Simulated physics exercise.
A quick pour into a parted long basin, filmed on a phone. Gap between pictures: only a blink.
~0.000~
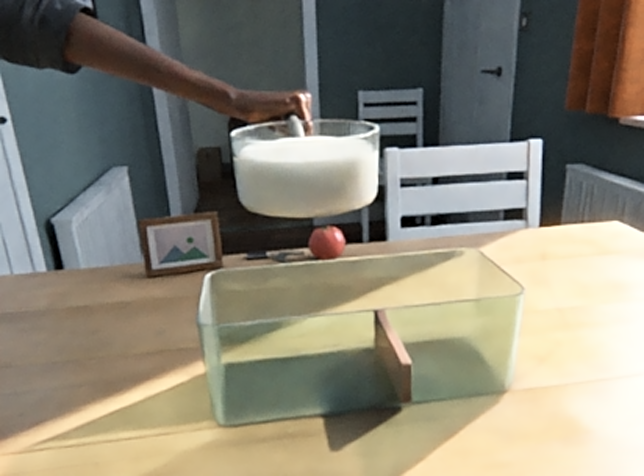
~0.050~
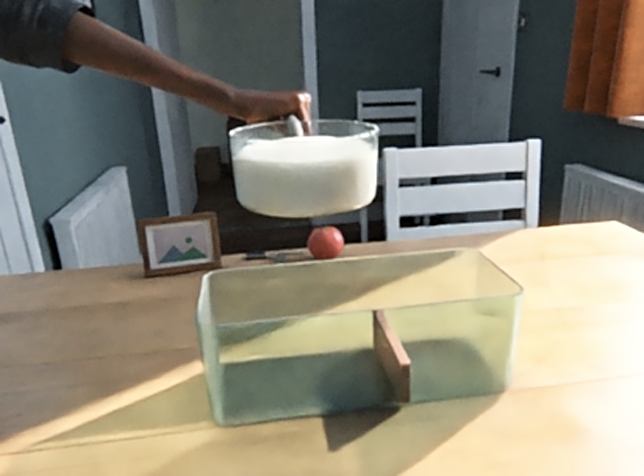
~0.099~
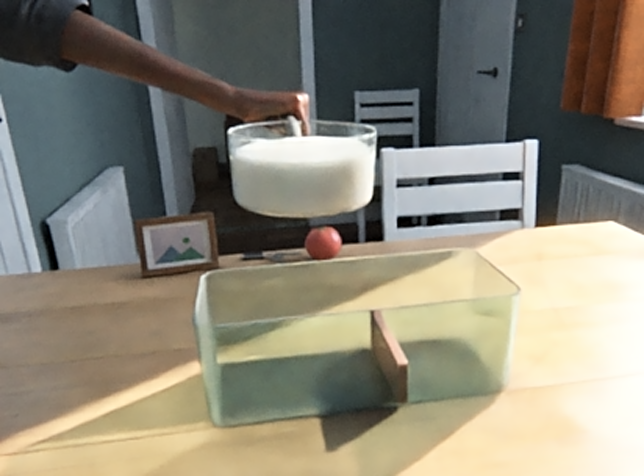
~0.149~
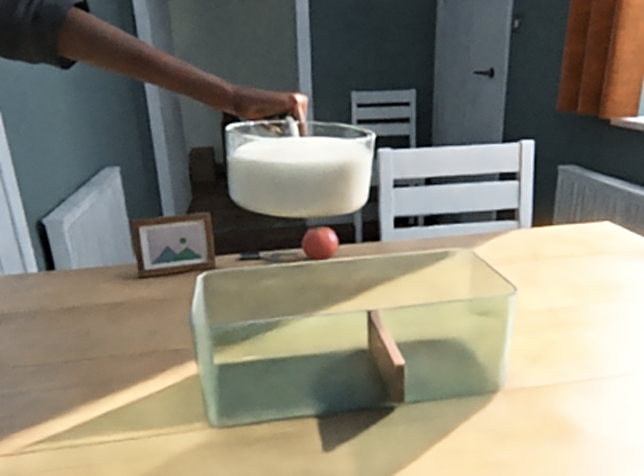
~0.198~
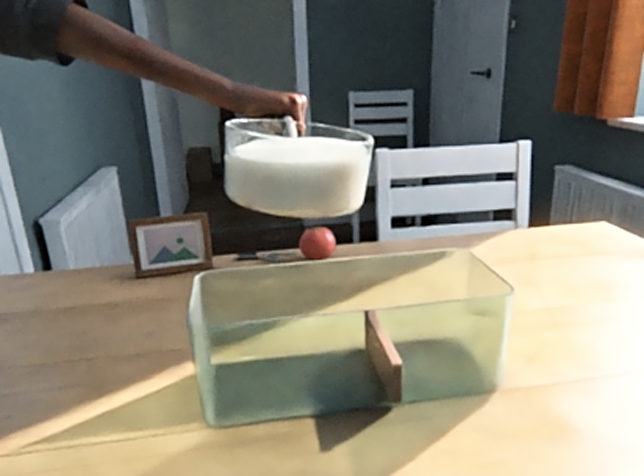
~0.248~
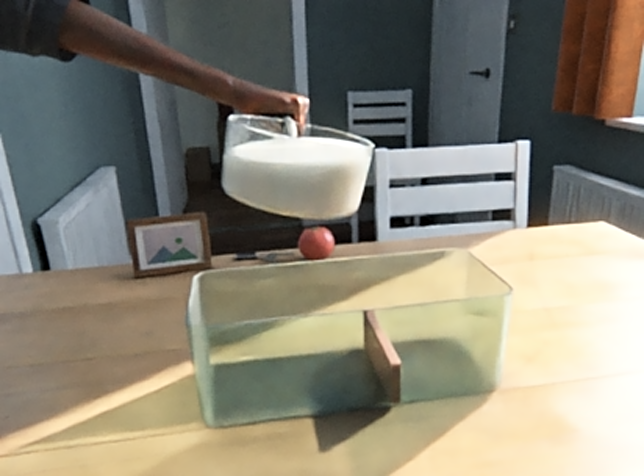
A hand slowly tilts a glass bowl of white liquid above a divided clear basin.
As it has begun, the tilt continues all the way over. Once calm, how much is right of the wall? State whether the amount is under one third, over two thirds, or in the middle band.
Short answer, the right side gets past two thirds.
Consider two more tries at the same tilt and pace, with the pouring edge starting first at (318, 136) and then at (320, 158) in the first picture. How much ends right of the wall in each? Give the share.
35 %, then 25 %.
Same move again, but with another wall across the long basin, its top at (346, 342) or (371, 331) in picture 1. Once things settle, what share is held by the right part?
95 per cent first, then 95 per cent.
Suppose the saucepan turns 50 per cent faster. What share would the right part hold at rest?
Some 80 per cent.
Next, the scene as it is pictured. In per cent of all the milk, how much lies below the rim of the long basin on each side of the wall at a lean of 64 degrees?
About 0 per cent on the left and 10 on the right.
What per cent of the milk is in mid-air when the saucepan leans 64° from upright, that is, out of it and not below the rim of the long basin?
It's close to 30 %.
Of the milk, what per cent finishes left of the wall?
I'd say near 10 in a hundred.
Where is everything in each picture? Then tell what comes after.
In the first frame, tilt 0°; pouring edge (375, 128); surface from (236, 152) to (372, 143); the long basin's rim runs from (202, 298) to (501, 269); the wall's top is at (391, 334).
In the second frame, tilt 1°; pouring edge (375, 128); surface from (234, 152) to (371, 143).
In the third frame, tilt 2°; pouring edge (373, 131); surface from (233, 152) to (369, 145).
In the fourth frame, tilt 5°; pouring edge (371, 134); surface from (230, 152) to (367, 145).
In the fifth frame, tilt 8°; pouring edge (370, 139); surface from (228, 151) to (365, 146).
In the sixth frame, tilt 13°; pouring edge (370, 145); surface from (227, 152) to (365, 146).
A moment on, the saucepan is tipped part way and 59 per cent is still to pour, 0 is left of the wall and 9 right of it.
Next, the saucepan is tipped on its side and 14 per cent is still to pour, 2 is left of the wall and 73 right of it.
Then the saucepan is tipped on its side and 2 per cent is still to pour, 9 is left of the wall and 86 right of it.
Later the saucepan is tipped on its side and 0 per cent is still to pour, 11 is left of the wall and 87 right of it.
Finally, 12 per cent lies left of the wall, 88 right of it and 1 outside.
